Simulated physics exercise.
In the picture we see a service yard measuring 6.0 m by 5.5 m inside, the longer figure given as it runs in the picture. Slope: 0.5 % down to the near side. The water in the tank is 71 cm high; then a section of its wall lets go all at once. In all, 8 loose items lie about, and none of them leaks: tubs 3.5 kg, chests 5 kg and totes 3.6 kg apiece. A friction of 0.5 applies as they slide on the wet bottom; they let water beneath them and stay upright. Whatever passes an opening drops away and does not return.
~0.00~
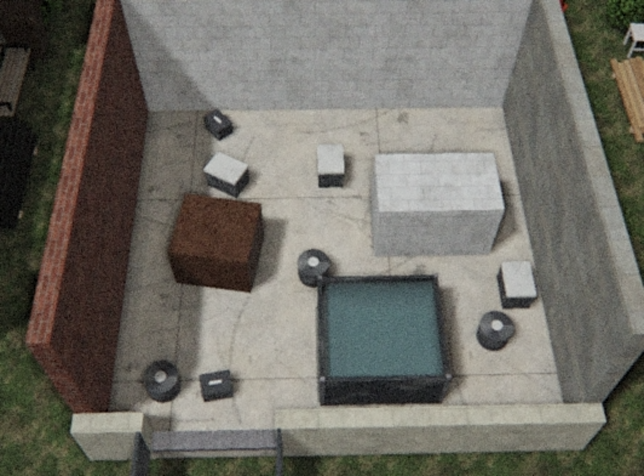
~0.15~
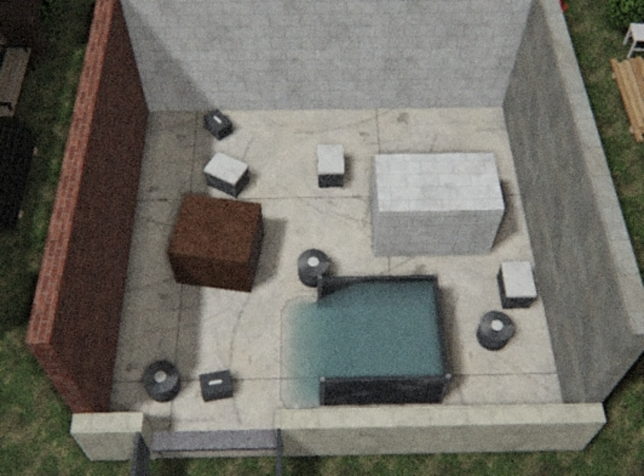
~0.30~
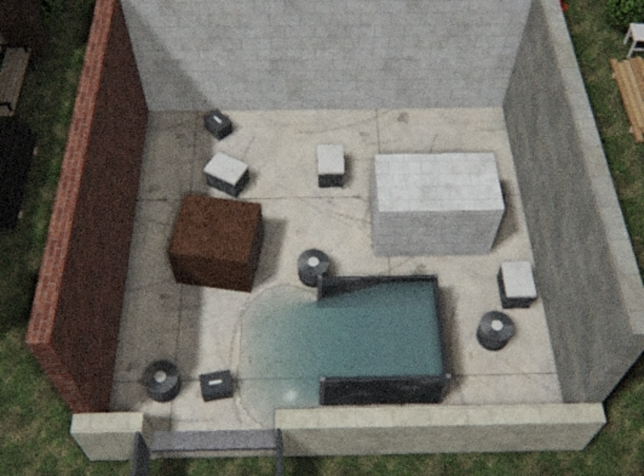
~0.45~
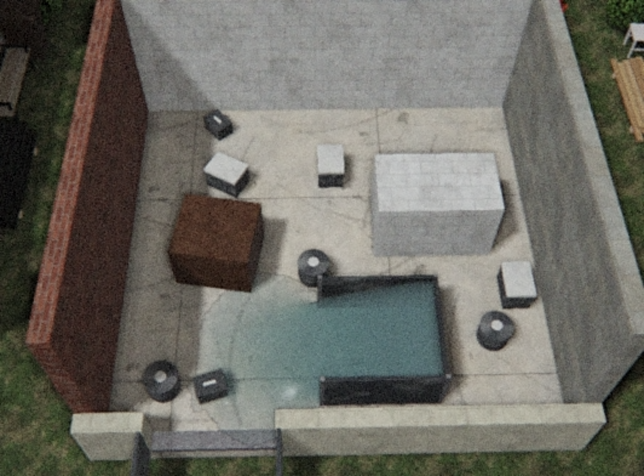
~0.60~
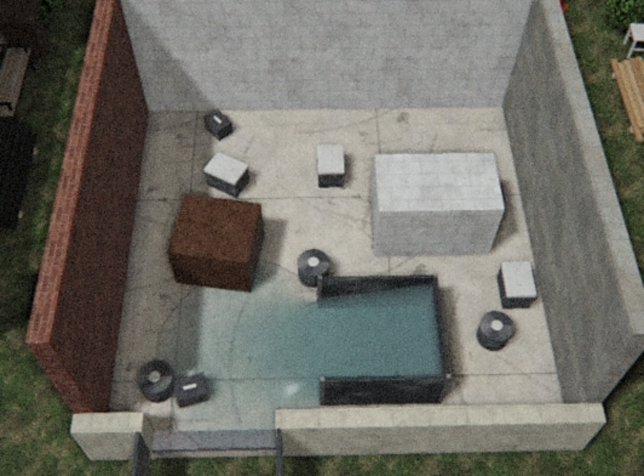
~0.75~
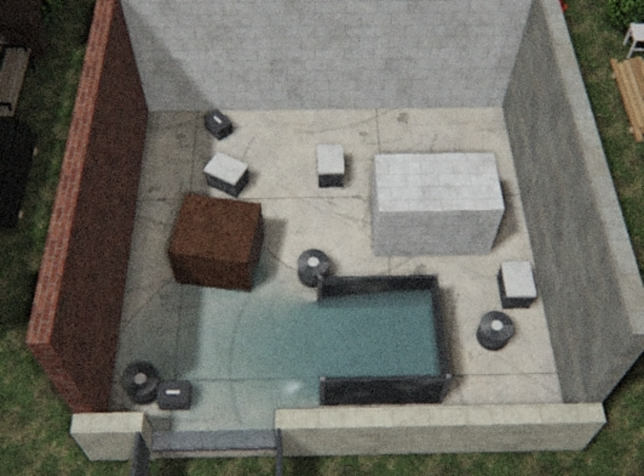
A walled concrete yard with pale grey walls, a red brick wall on the left and grass outside is seen from high above by a still camera. A rust-brown block stands left of centre, a whitish block right, and a dark-framed tank of teal water below it, among small boxes and round tubs. The tank's left side opens, water spreads leftward across the floor, and a dark box, then the dark tub beside it, slide left.
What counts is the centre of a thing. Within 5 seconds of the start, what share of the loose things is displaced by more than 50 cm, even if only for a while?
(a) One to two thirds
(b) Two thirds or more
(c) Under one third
The answer is a.
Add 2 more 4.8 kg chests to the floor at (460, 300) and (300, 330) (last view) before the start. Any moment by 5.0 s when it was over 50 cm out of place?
Result in order: Not exceeded; exceeded.
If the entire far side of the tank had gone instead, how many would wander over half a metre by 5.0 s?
Result: 6.
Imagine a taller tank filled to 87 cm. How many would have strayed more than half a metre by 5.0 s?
That would give 5.
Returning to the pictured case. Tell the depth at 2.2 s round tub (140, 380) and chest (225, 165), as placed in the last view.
Close to 30 and 1 centimetres.
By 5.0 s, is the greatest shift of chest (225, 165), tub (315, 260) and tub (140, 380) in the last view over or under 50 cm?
Well, in turn that's topping it, topping it, topping it.
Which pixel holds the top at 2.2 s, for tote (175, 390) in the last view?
Around (186, 422).
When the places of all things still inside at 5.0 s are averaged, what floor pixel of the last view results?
Mean position approx. (392, 222).
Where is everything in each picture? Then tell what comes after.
The first frame shows a tote at (216, 382) rests on the ground; a tub at (160, 377), on the bottom; 2.1 m2 under water; 0 of 8 have shifted.
The second frame shows a tote at (216, 382), on the bottom; a tub at (160, 377) rests on the ground; 3.0 m2 under water; 0 of 8 have shifted.
The third frame shows a tote at (216, 382), on the bottom; a tub at (160, 377) rests on the ground; water covers 4.2 m2; 0 of 8 have shifted.
The fourth frame shows a tote at (210, 383) rests on the ground, 8 cm from its start; a tub at (160, 377), on the bottom; water covers 5.4 m2; 1 of 8 have shifted.
The fifth frame shows a tote at (190, 387), on the bottom, 33 cm from its start; a tub at (155, 377), on the bottom, 7 cm from its start; 6.7 m2 under water; 2 of 8 have shifted.
The sixth frame shows a tote at (173, 392), on the bottom, 55 cm from its start; a tub at (140, 379), on the bottom, 26 cm from its start; water covers 7.9 m2; 2 of 8 have shifted.
After 1.1 s 1 of 8 are over 50 cm from their spots; 2 afloat.
After 2.2 s 1 of 8 are over 50 cm from their spots; 2 afloat.
After 3.5 s 4 of 8 are over 50 cm from their spots; 2 afloat.
After 5.0 s 5 of 8 are over 50 cm from their spots, and 5 have been at some point; 2 afloat.
